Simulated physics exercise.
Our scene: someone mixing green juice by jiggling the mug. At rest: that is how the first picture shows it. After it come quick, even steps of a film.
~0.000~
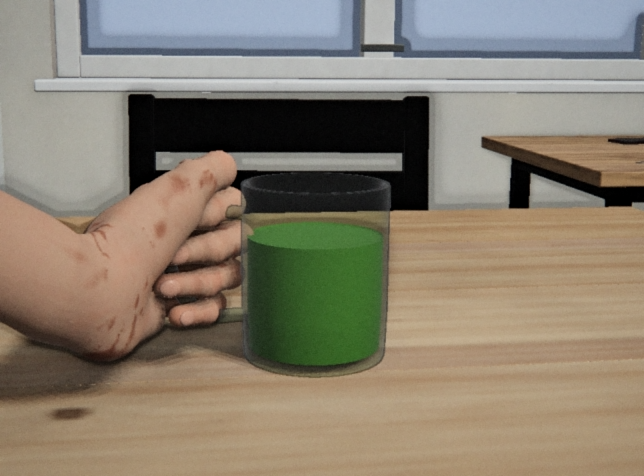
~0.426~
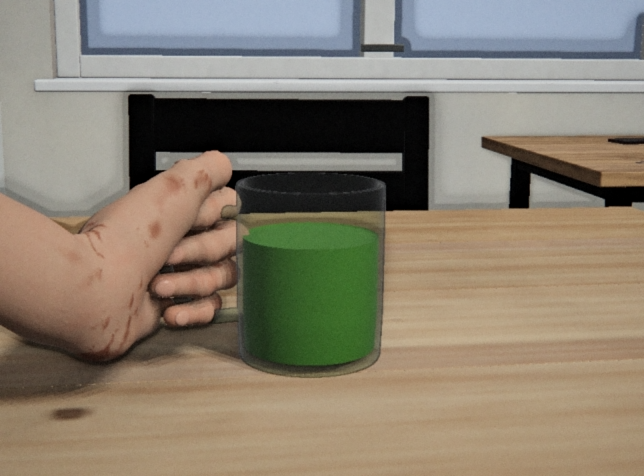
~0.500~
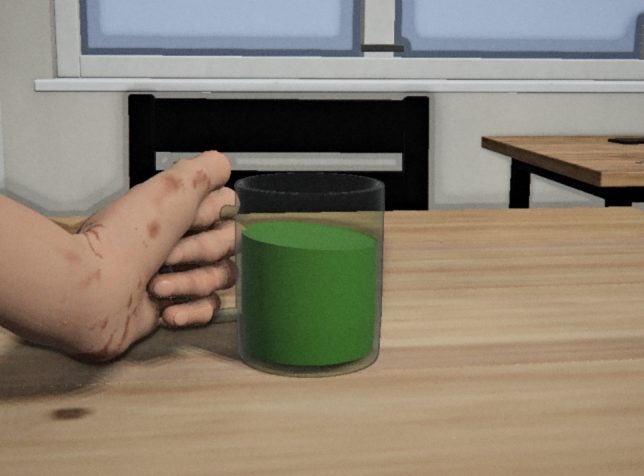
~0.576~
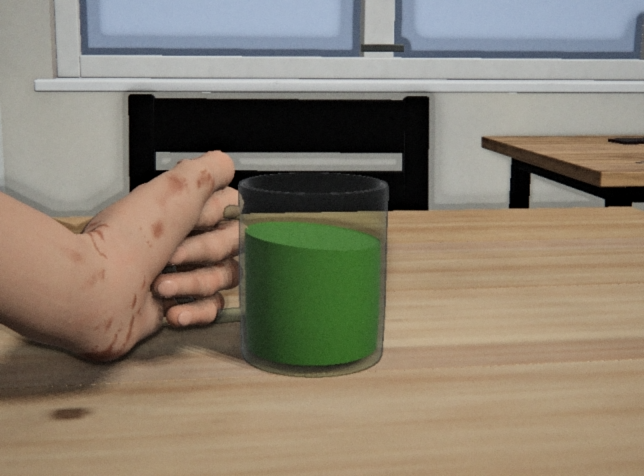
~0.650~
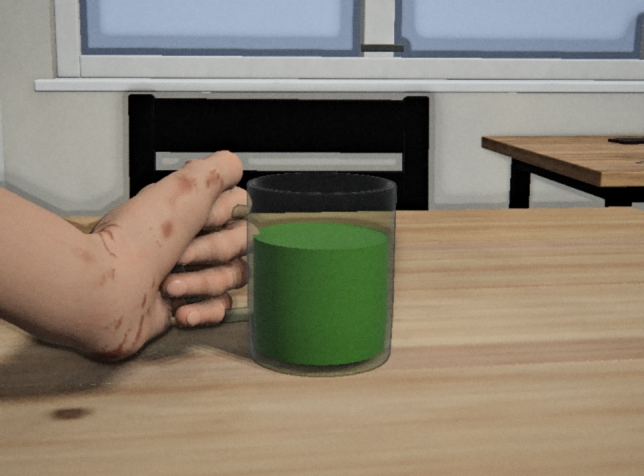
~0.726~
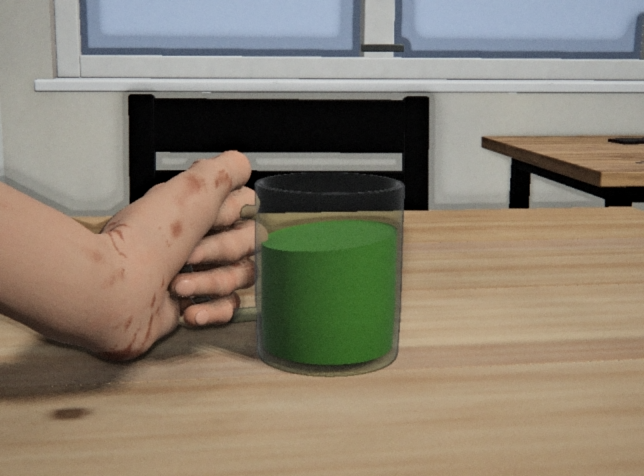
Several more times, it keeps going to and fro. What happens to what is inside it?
It never reaches past the edge.
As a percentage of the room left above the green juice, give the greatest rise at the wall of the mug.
30 %.
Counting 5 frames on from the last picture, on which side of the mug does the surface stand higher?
Answer: On the left half.
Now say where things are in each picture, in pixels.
In the first picture, mug (315, 263) about two thirds full; at rest.
In the second picture, mug about two thirds full, surface at (310, 237); surface about level.
In the third picture, mug (310, 263) about two thirds full; surface a little higher on the left.
In the fourth picture, mug about two thirds full, surface at (313, 237); surface a little higher on the left.
In the fifth picture, mug (320, 263) about two thirds full; surface about level.
In the sixth picture, mug about two thirds full, surface at (329, 237); surface a little higher on the right.
Around 1.0 s, the highest wave so far stays far below the rim.
Around 2.2 s, the highest wave so far climbs under half way to the rim.
Around 5.1 s, the highest wave so far climbs under half way to the rim; nothing has left it.
